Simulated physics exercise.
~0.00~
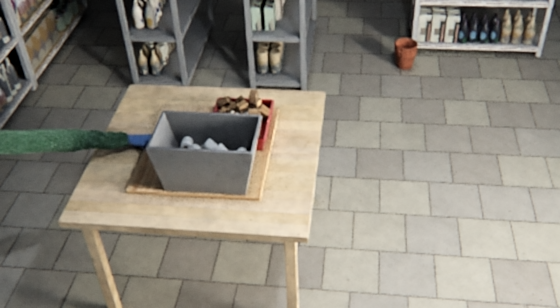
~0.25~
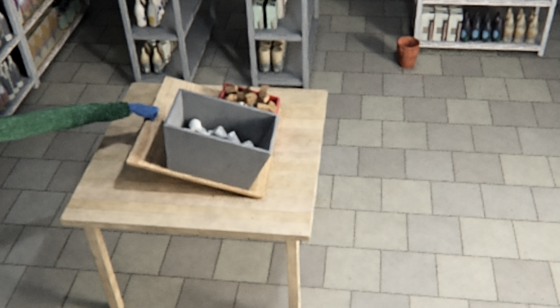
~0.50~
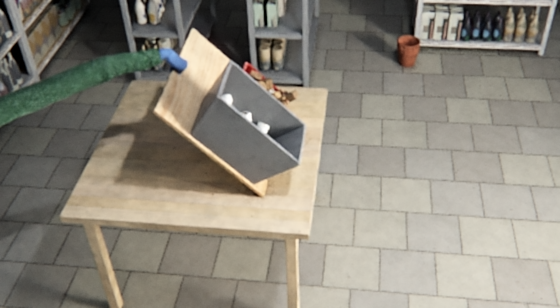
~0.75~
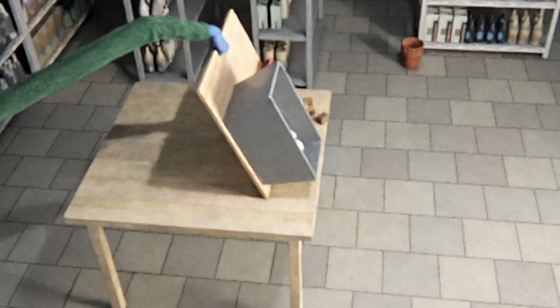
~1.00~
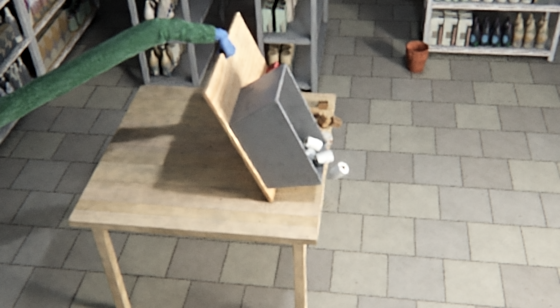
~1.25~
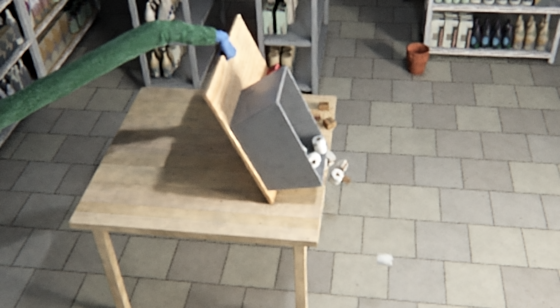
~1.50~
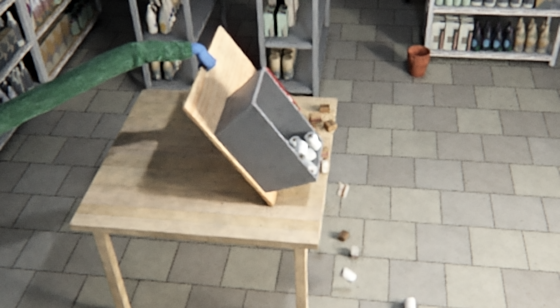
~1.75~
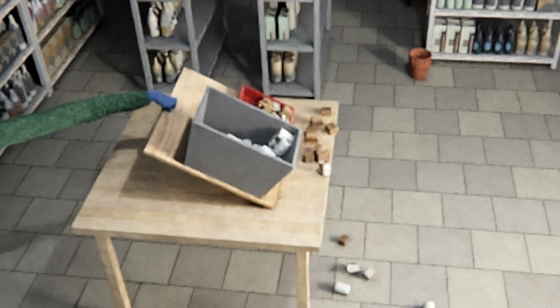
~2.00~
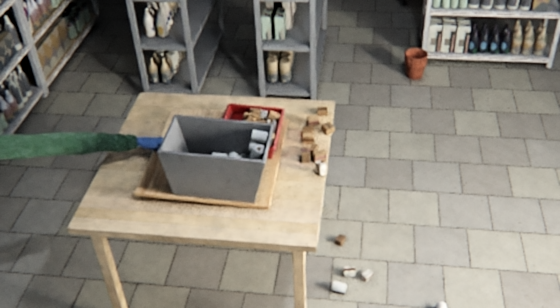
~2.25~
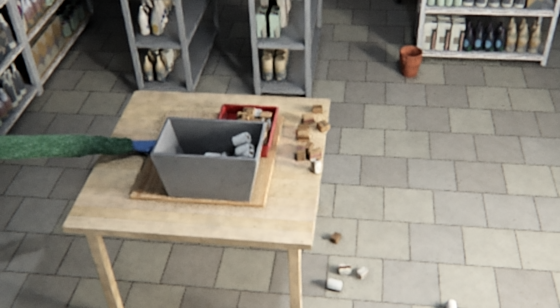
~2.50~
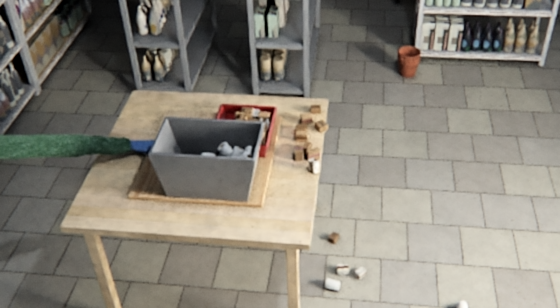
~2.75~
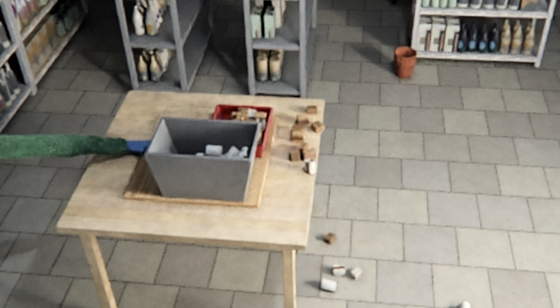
Green-sleeved arm tipping a board with grey and red crates, spilling brown pieces and white rolls, then lowering it flat again.
